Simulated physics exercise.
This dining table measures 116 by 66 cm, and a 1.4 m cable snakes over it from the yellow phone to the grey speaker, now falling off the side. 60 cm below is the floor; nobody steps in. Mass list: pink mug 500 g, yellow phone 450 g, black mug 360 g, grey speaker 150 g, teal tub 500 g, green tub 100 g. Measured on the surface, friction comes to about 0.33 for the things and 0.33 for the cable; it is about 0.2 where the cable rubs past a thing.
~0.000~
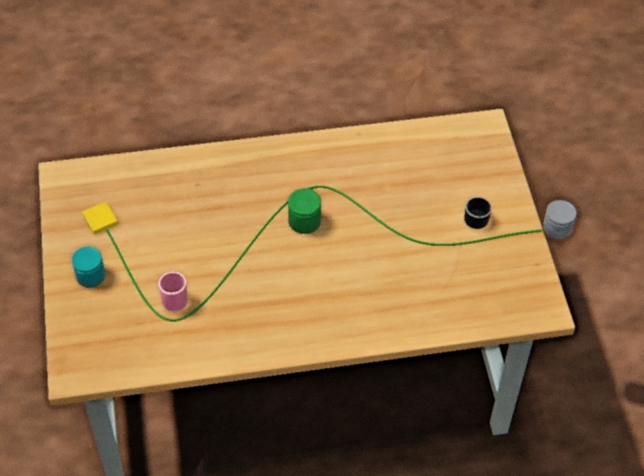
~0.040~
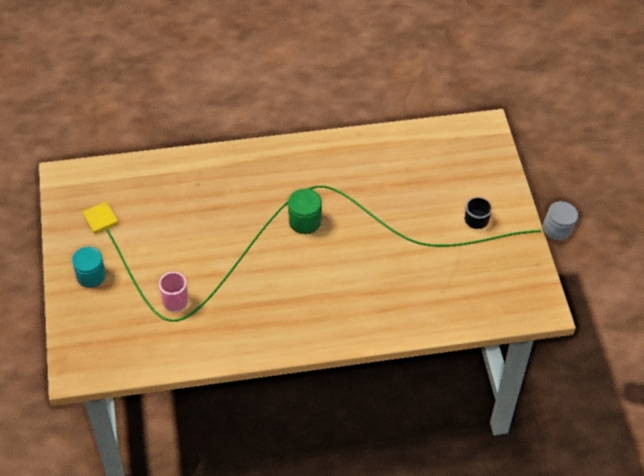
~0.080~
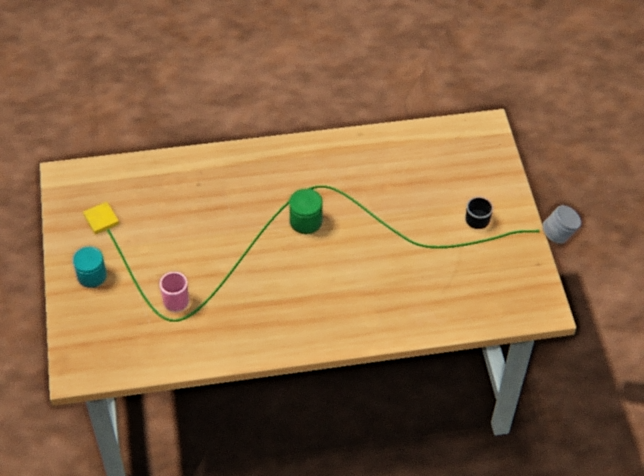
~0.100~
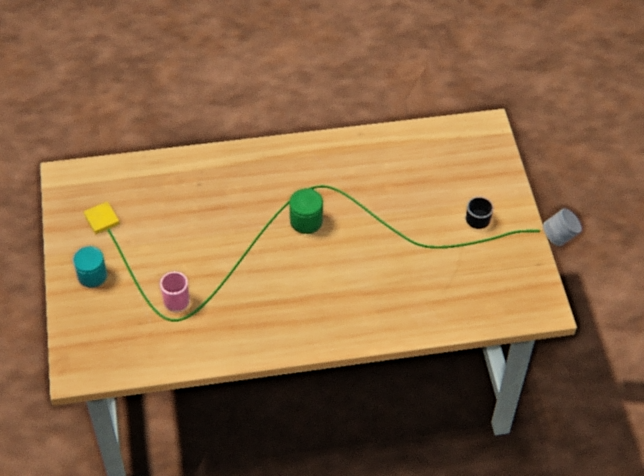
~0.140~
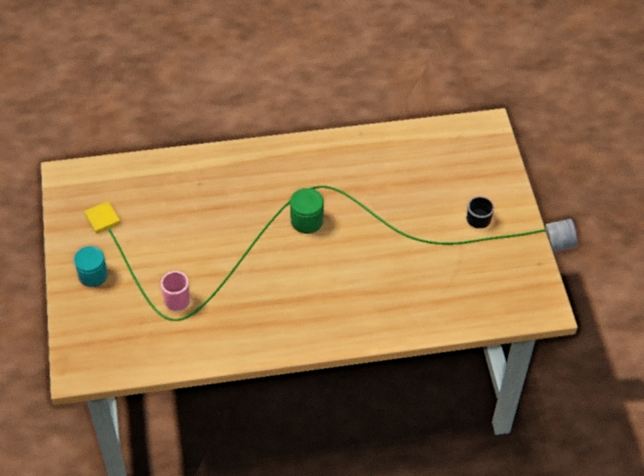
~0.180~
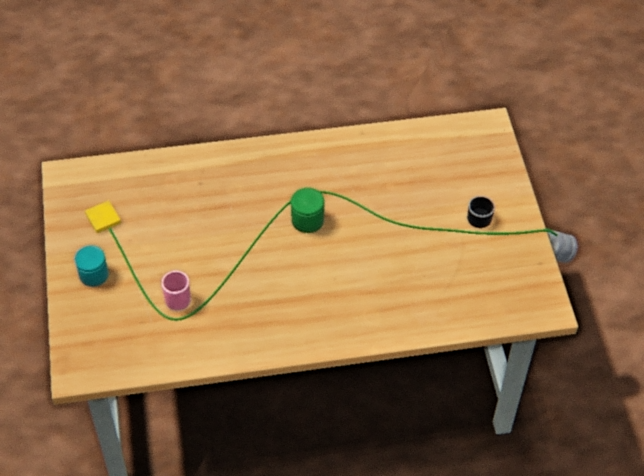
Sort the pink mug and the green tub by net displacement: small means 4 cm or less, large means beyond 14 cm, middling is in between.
Pink mug: Small; green tub: Large.
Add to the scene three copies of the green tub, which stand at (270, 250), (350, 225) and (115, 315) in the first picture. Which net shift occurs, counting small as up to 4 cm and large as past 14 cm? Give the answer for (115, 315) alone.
At that spot the shift is slight.
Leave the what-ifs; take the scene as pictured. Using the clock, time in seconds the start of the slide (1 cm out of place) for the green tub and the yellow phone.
Green tub 0.28 s, yellow phone never.
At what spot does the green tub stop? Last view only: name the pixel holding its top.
You'll find it ending up somewhere near (356, 288).
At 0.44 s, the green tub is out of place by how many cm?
At that moment the green tub has gone 15 cm from the start.
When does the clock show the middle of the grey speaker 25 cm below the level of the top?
It happens at 0.40 seconds on the clock.
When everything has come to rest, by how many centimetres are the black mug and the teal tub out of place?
Black mug roughly 0 cm, teal tub roughly 0 cm.
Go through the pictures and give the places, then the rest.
The first picture shows pink mug (172, 283); green tub (305, 201); cable runs through (489, 239) (376, 218) (279, 210) (214, 291) (130, 275).
The second picture shows grey speaker (562, 213); cable runs through (488, 239) (280, 210) (131, 275).
The third picture shows grey speaker (562, 225); cable runs through (488, 240) (281, 210) (132, 275).
The fourth picture shows grey speaker (562, 227); cable runs through (488, 240) (281, 210) (132, 275).
The fifth picture shows grey speaker (561, 236); cable runs through (493, 238) (282, 210) (133, 275).
The sixth picture shows pink mug (175, 282); green tub (308, 200); cable runs through (509, 234) (387, 220) (283, 209) (217, 290) (134, 274).
After 0.4 s, the cable's tail end at (110, 229); green tub 15 cm off its start, grey speaker over the edge.
After 0.7 s, the cable's tail end at (110, 229); green tub 26 cm off its start, pink mug 1 cm off its start, grey speaker over the edge.
After 0.9 s, the cable's tail end at (110, 230); green tub 26 cm off its start at (356, 288), pink mug 1 cm off its start at (177, 278), grey speaker over the edge.
After 1.2 s, the cable's tail end at (110, 230); green tub 26 cm off its start, pink mug 1 cm off its start, grey speaker over the edge.
After 2.4 s, the cable's tail end at (110, 230); green tub 26 cm off its start at (356, 288), pink mug 1 cm off its start at (177, 278), grey speaker over the edge.
